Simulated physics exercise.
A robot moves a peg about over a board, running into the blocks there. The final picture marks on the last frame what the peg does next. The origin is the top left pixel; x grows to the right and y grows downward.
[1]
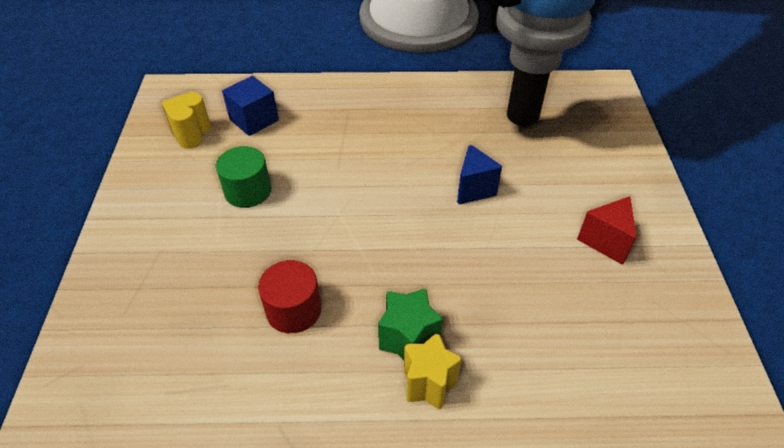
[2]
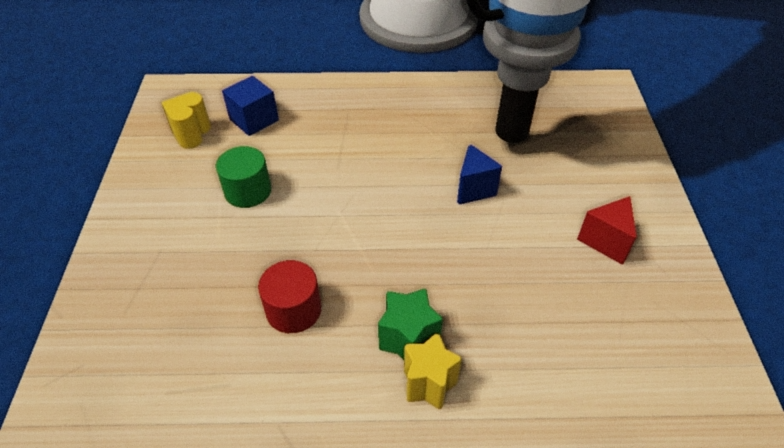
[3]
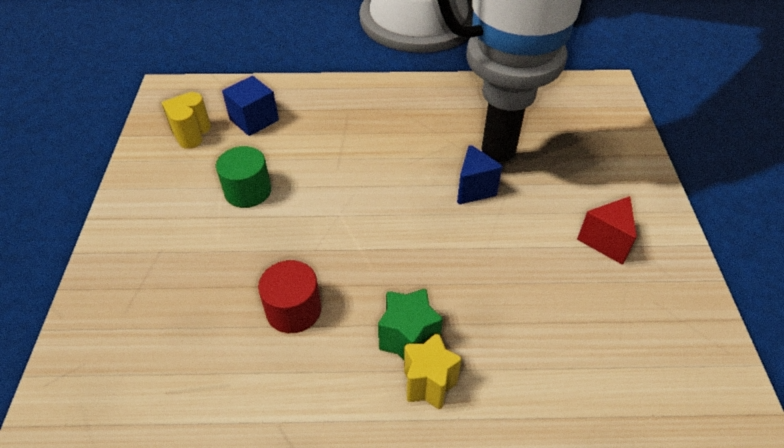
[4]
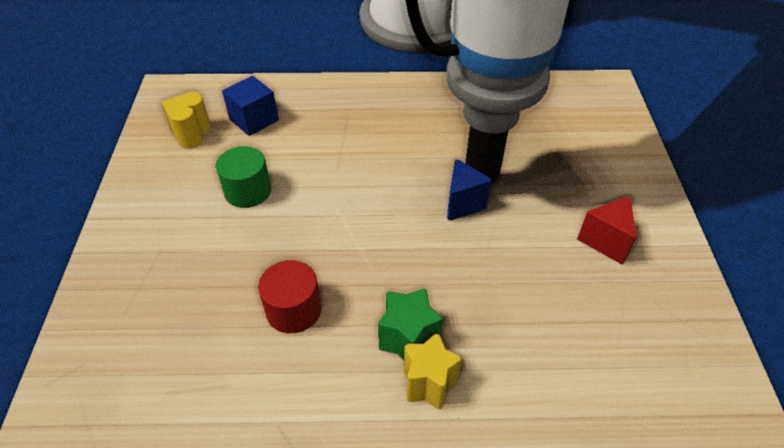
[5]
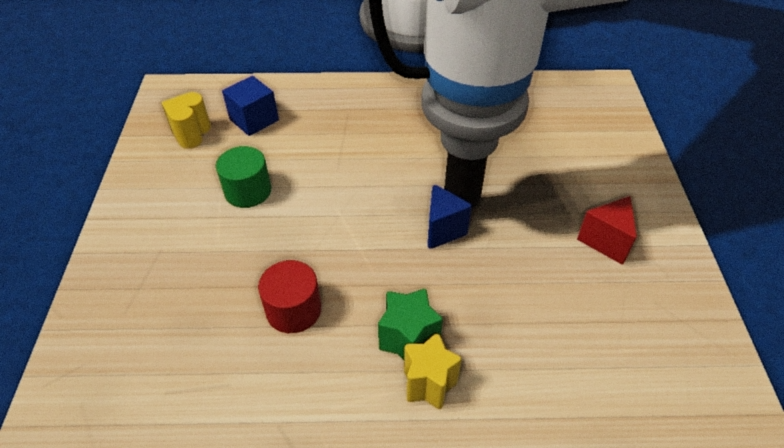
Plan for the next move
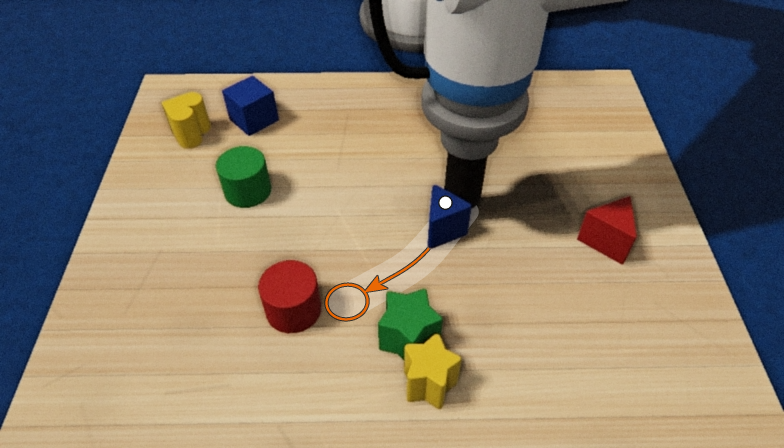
A robot arm's dark peg moves down and left across a wooden board toward a blue triangular block. It meets the block and pushes it a short way down and left, while the red, green and yellow pieces and the blue cube stay still.
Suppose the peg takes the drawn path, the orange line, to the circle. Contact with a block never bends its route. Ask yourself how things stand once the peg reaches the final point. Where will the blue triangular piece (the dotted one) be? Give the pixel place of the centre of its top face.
I think it will end close to (346, 309).
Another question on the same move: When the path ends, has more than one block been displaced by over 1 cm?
The answer is no.
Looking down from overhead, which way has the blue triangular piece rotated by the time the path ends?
It goes anticlockwise.
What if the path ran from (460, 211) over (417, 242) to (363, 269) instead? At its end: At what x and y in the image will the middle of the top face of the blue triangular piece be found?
When the path ends, it will be at (377, 269).
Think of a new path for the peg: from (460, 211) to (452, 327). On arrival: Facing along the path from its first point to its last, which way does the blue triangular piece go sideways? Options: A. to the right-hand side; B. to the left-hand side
Letter A.
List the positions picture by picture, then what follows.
Peg's lower end at (523, 117); red round block at (287, 283); blue triangular piece at (478, 161), in the first picture.
Peg at (512, 133); blocks still, in the second picture.
Peg at (498, 152); blocks still, in the third picture.
Peg at (482, 173); blue triangular piece at (466, 176), in the fourth picture.
Peg at (462, 198); red round block at (287, 283); blue triangular piece at (445, 203), in the fifth picture.
Drawn move, from (460, 211) by way of (416, 261) to (347, 302); the dot is on the blue triangular piece.
The first path, step by step. One third of the way, peg at (434, 232); blue triangular piece at (415, 239).
Two thirds of the way, peg at (395, 263); blue triangular piece at (378, 276), turned 20° anticlockwise.
At the end, peg at (346, 290); red round block still; blue triangular piece at (346, 309), turned 55° anticlockwise.
